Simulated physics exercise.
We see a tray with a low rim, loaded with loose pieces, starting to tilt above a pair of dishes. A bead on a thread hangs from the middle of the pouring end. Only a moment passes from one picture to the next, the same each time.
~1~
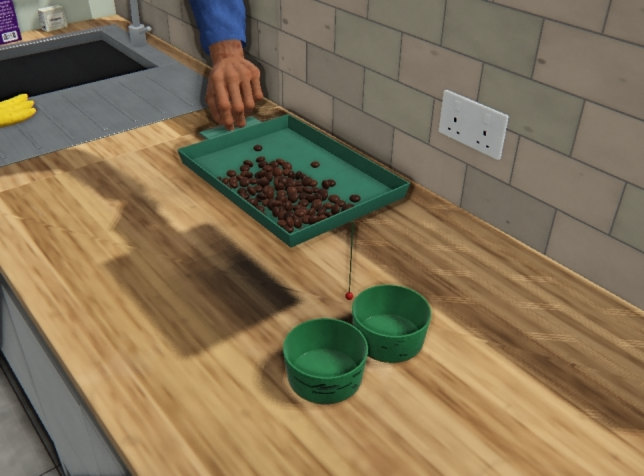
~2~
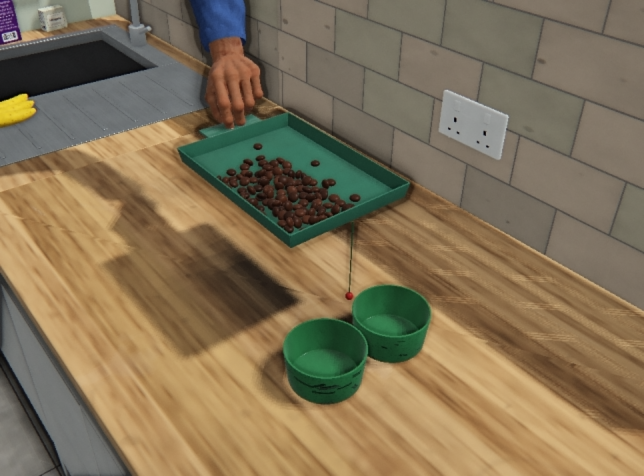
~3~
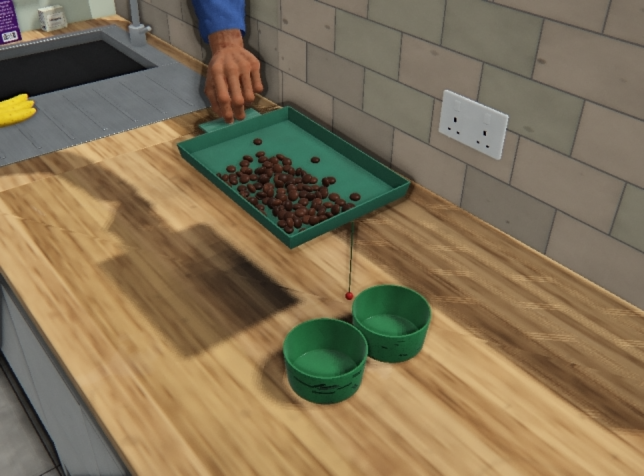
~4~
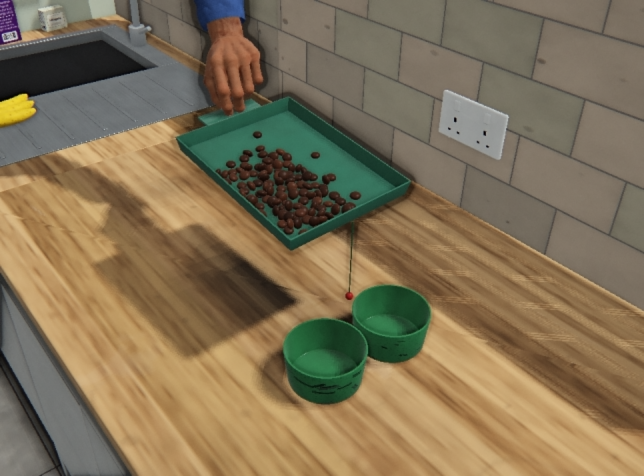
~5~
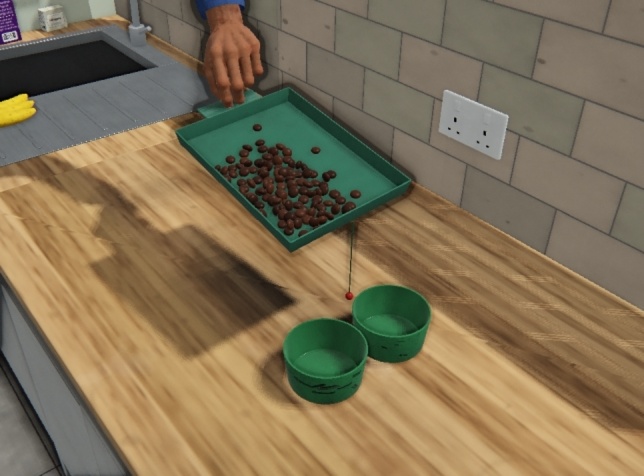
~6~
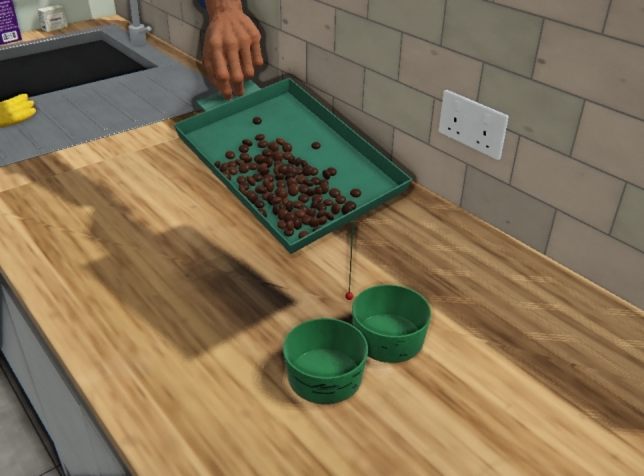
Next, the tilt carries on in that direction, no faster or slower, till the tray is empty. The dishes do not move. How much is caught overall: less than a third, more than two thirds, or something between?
In the dishes lies over two thirds of it.
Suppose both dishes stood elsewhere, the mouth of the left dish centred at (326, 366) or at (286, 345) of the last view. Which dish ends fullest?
First the left dish, then the left dish.
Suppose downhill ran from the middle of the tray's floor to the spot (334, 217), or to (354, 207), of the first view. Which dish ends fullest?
The first try: The dish on the left. The second: The right dish.
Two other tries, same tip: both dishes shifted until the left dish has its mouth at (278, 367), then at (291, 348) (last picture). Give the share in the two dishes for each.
The first gives 70 %, the second 90 %.
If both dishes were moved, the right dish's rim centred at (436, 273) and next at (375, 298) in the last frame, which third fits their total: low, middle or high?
One: Less than a third. Two: Above two thirds.
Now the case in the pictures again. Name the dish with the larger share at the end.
Fuller: The left one.
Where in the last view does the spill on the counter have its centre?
Around (233, 416).
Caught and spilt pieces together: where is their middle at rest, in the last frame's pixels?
Around (319, 372).
Soon, tray tipped steeply; all on the tray.
A while on, tray tipped right over; about a quarter on the tray; about two thirds in the left dish; a small part outside both; a small part in the air.
Towards the end, tray tipped past a quarter turn; most in the left dish; a small part outside both.
Finally, tray tipped past a quarter turn; most in the left dish; none in the right dish; a small part outside both.
